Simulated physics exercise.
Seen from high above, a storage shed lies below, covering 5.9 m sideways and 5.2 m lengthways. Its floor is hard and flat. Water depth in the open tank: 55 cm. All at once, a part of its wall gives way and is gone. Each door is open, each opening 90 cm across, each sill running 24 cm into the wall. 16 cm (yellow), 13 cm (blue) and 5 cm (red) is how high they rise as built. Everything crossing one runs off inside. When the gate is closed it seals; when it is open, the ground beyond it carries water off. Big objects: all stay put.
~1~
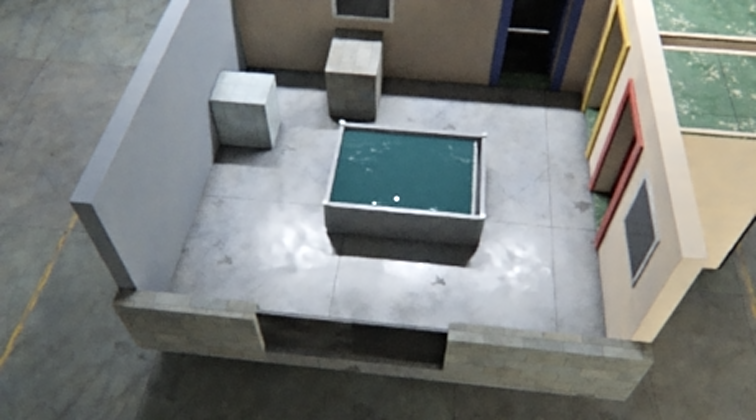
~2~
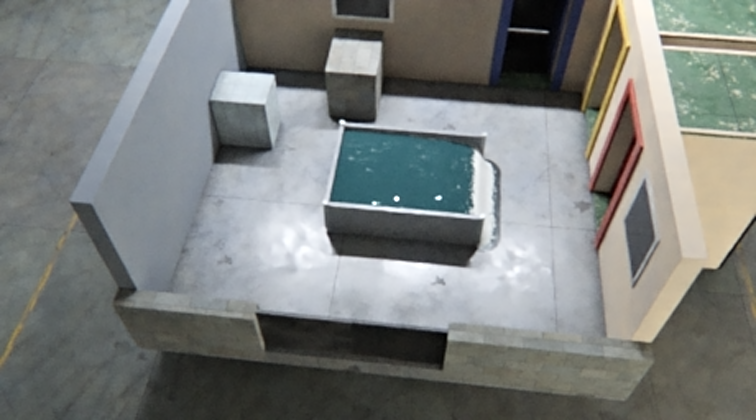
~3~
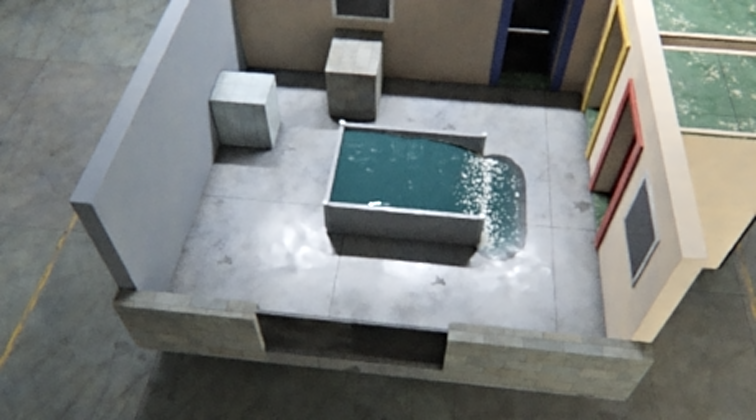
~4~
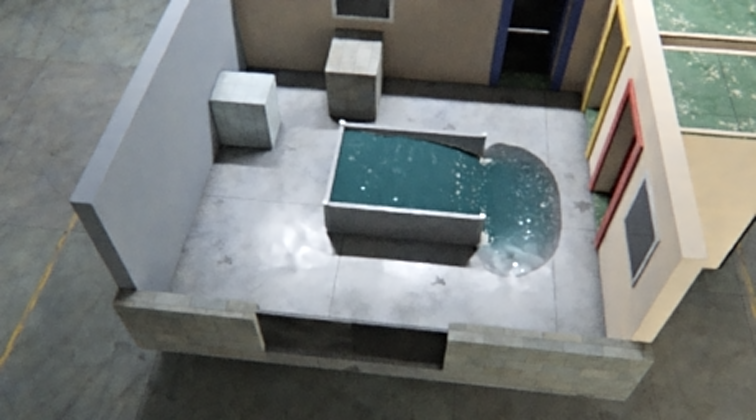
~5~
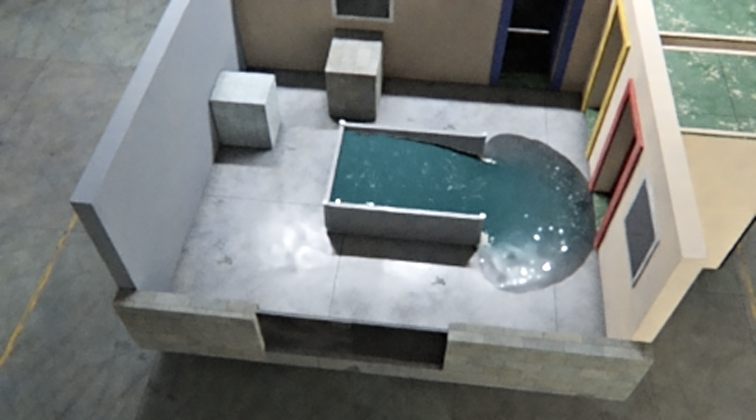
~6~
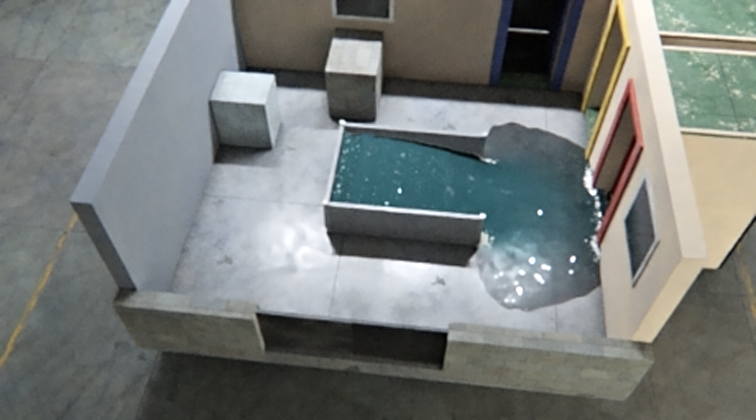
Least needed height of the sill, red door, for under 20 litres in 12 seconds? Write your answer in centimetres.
Some 29 cm.
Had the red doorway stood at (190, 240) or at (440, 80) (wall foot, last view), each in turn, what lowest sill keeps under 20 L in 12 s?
In turn: Roughly 7.5 cm, roughly 6.5 cm.
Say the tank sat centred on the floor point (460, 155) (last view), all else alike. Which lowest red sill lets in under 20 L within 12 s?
Then close to 25 cm.
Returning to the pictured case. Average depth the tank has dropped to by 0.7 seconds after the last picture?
It averages close to 30 centimetres.
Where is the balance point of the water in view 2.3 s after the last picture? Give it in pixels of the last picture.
The water is centred near (495, 206).
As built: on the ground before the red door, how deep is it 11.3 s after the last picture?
Roughly 4.0 cm deep.
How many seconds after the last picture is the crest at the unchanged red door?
About 1.8 seconds.
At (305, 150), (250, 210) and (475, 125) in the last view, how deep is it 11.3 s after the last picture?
Some 5, 4 and 5 cm.
Then, 0.7 s after the last picture water covers 25 % of the floor, deepest (28 cm) near (583, 176); 11 cm at the red door, 111 litres in over its 5 cm sill.
Then, 2.3 s after the last picture water covers 40 % of the floor, deepest (24 cm) near (576, 97); 19 cm at the red door, 365 litres in over its 5 cm sill.
Then, 11.3 s after the last picture water covers 95 % of the floor, deepest (8 cm) near (329, 163); 4 cm at the red door, 474 litres in over its 5 cm sill.
At the red door as built, the water peaked near 25 cm, 1.7 s after the last picture.
With a sill of 25.5 cm, 43 litres would have come in within the 12 s; with 34.5 cm, 1 litre. So under 20 litres takes about 29 cm.
